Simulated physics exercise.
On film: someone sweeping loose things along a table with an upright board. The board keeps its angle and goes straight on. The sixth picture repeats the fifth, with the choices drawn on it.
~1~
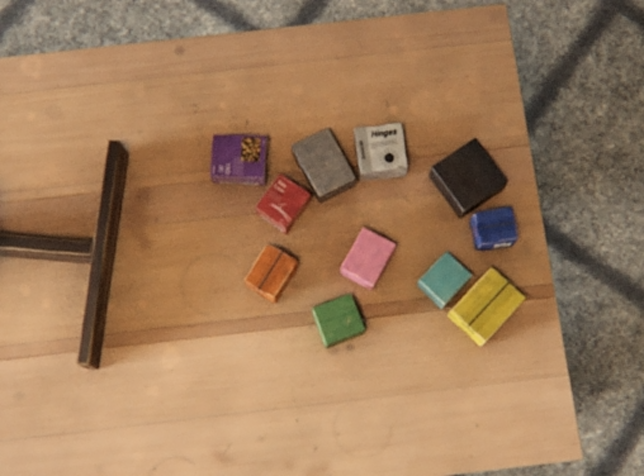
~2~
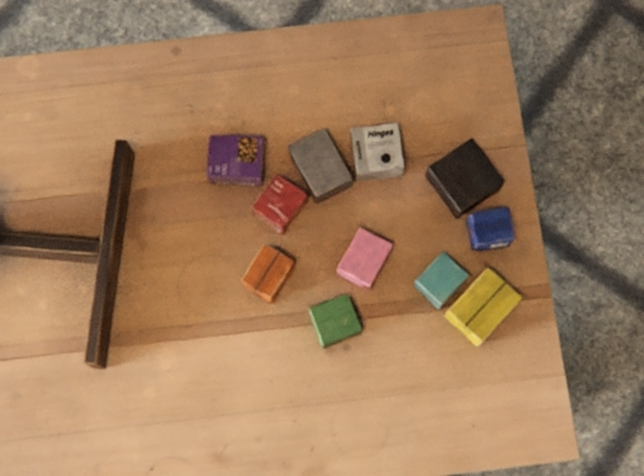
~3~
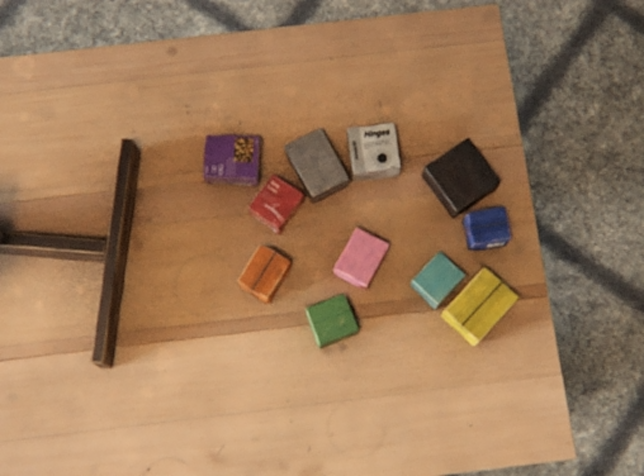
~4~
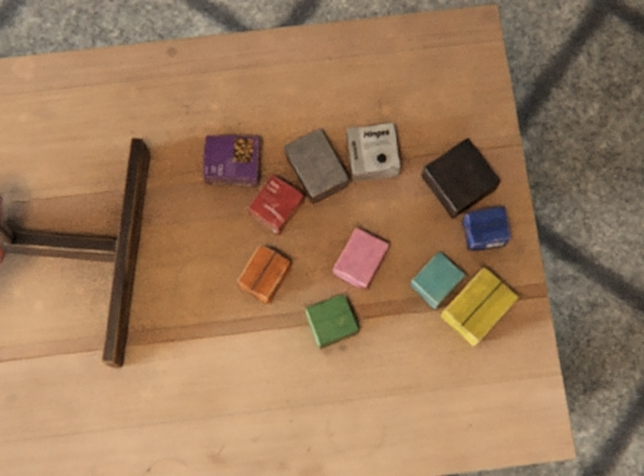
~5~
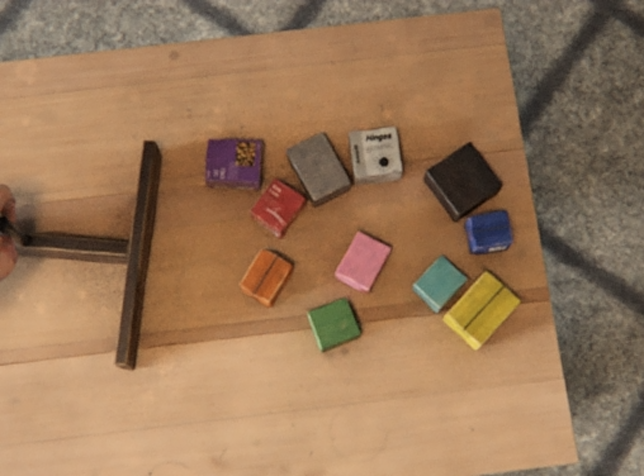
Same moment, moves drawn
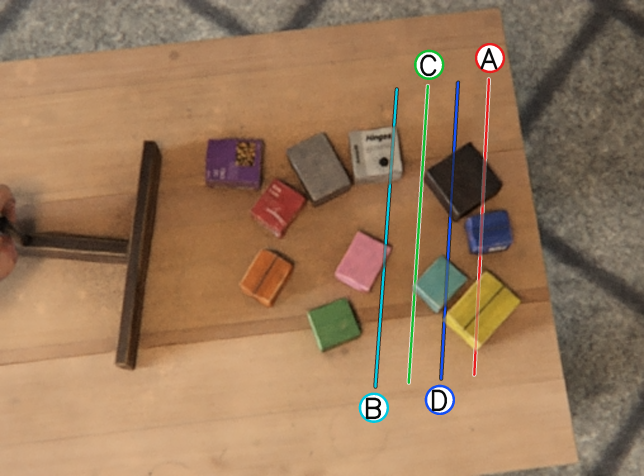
At first, a dark upright board on a handle stands at the left of a wooden table, apart from a scattered group of small coloured blocks and boxes. The board slides slowly right, narrowing the gap, and a hand gripping the handle comes into view at the left, while the blocks stay unmoved on the tabletop.
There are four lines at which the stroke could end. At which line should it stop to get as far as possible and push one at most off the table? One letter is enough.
Stop at B.
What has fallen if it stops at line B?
The black block goes over.
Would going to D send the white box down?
Yes.
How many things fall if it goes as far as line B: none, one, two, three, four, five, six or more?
By then, one.
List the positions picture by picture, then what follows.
The first frame shows turquoise block (444, 280); black block (468, 179); blue box (493, 229).
The second frame shows board (105, 249); white box (377, 153).
The third frame shows board (112, 248); purple packet (232, 161).
The fourth frame shows board (123, 247); green block (332, 322).
The fifth frame shows board (135, 250); pink block (363, 263); red box (279, 209); turquoise block (439, 284).
On the copy, A at (482, 221); B at (387, 232); C at (419, 229); D at (450, 225).
On B. First, board (225, 239); purple packet (271, 161); grey block (327, 173).
Then, board (315, 229); black block (502, 189); white box (449, 155).
Finally, board (383, 221); black block over the edge; white box (514, 149); one fallen.
By contrast, A drops five; C drops two; D drops four.
